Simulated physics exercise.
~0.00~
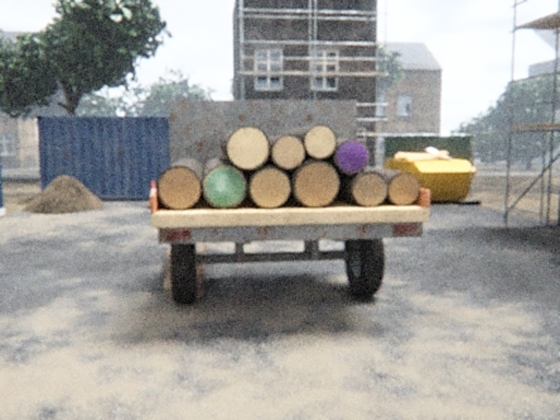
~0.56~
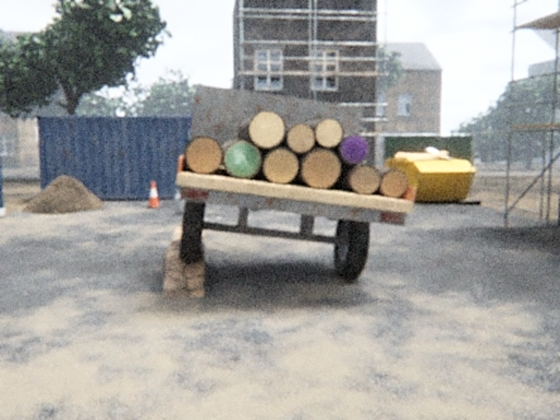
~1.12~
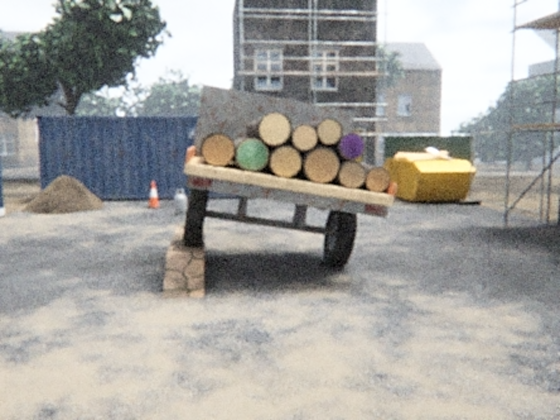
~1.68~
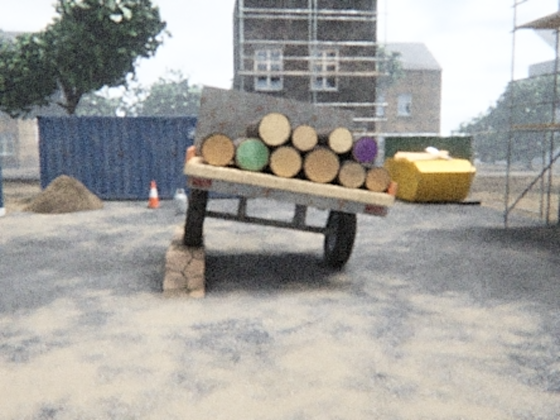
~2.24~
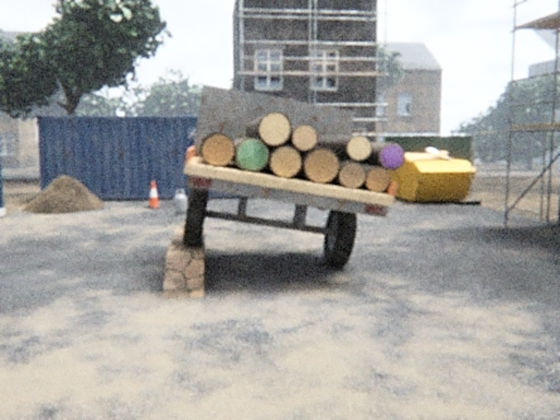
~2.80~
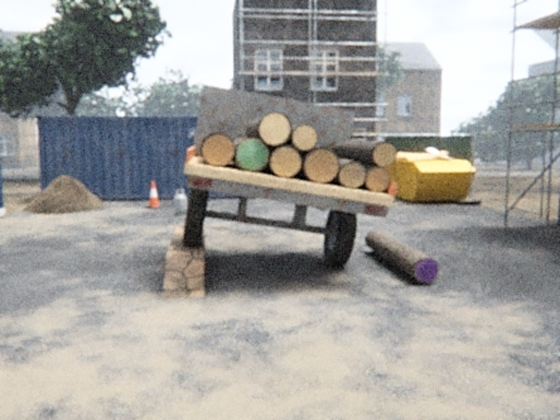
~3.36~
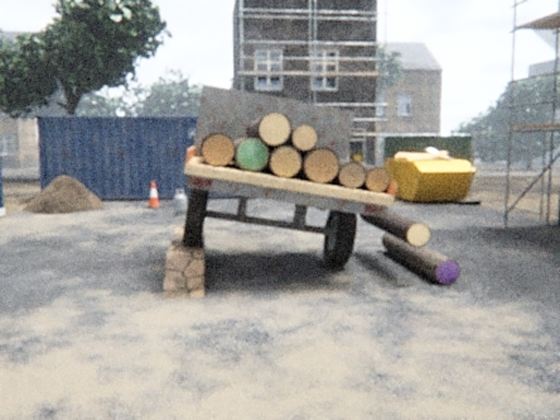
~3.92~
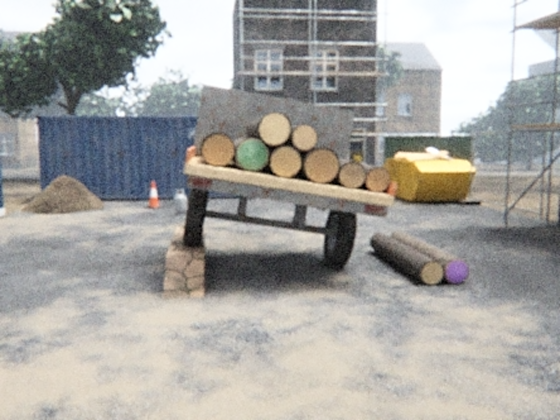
On a building site, a flat trailer stacked with logs rolls one wheel up onto a ramp on the left and stops tilted; the purple-ended log rolls off the right side, a plain one follows, and both lie on the ground while the green-ended log stays aboard.
